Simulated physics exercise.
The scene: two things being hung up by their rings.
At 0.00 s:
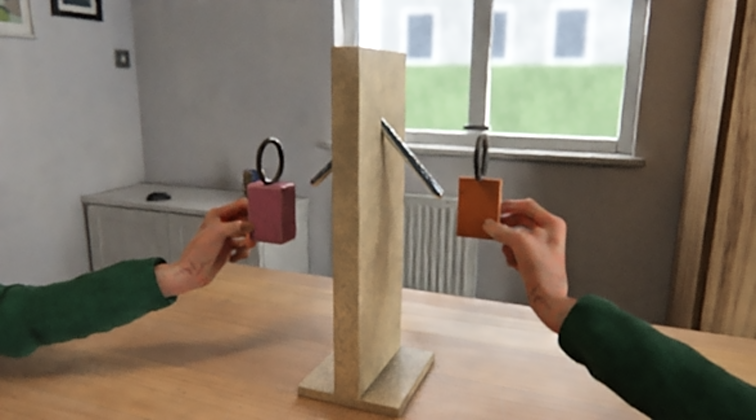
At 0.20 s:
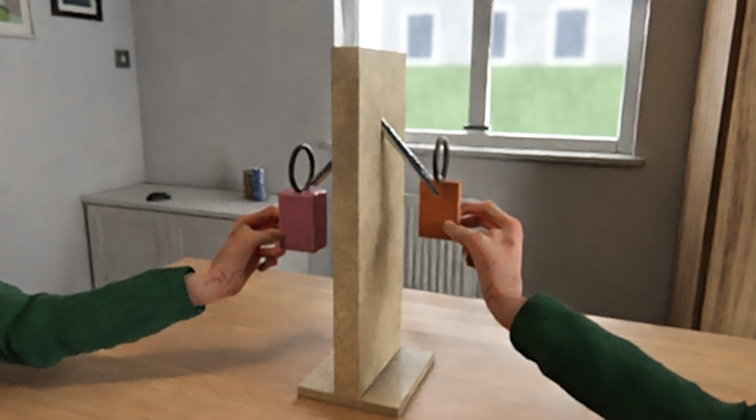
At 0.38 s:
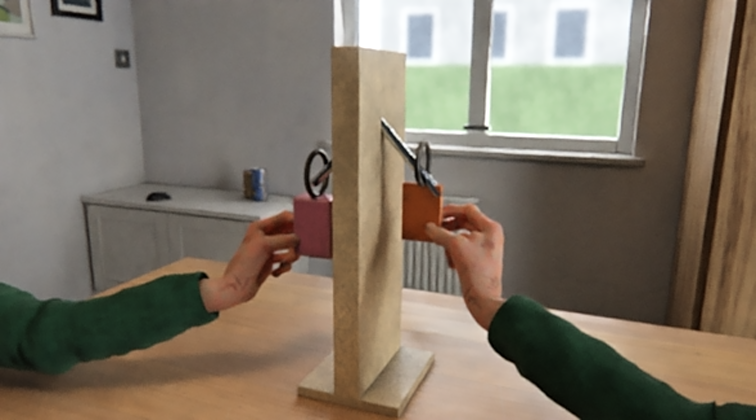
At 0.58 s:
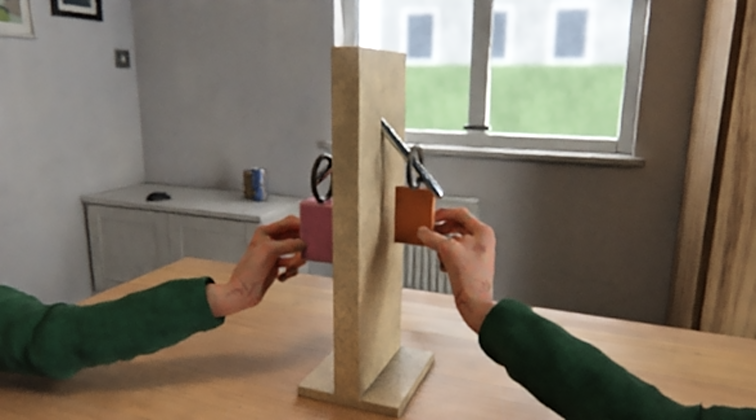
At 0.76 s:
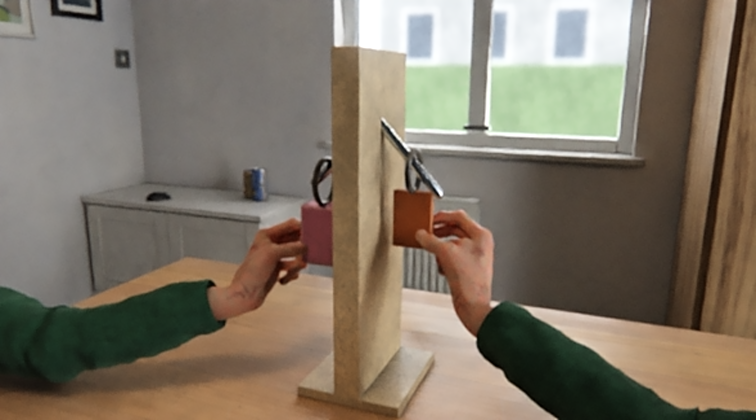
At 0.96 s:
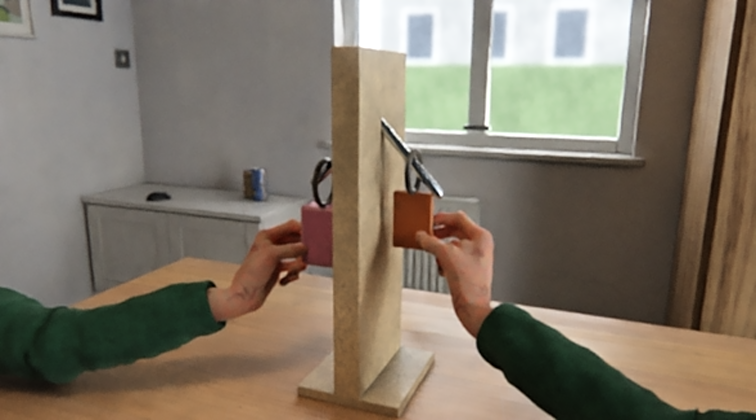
In a grey-walled room with a window and a low white cabinet, a still camera looks across a wooden table at a tall, pale upright stand with dark, slanting pegs. A green-sleeved hand on the left holds a pink pouch with a dark ring, and another on the right holds an orange tag with one. Both hands move inward and slightly down, bringing the rings to the pegs, then stay there, still gripping.
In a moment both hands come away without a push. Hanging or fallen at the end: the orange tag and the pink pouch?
Outcome: The orange tag drops to the table, the pink pouch drops to the table.
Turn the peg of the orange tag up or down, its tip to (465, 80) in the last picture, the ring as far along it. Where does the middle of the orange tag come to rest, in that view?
Resting at (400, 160).
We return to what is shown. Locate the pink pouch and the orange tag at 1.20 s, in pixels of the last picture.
The pink pouch around (302, 317); the orange tag around (448, 294).
After 1.20 s, orange tag on its way down near (448, 294); pink pouch on its way down near (302, 316).
In the end (2.0 s), the orange tag falls off, near (562, 403); the pink pouch falls off, near (230, 335).
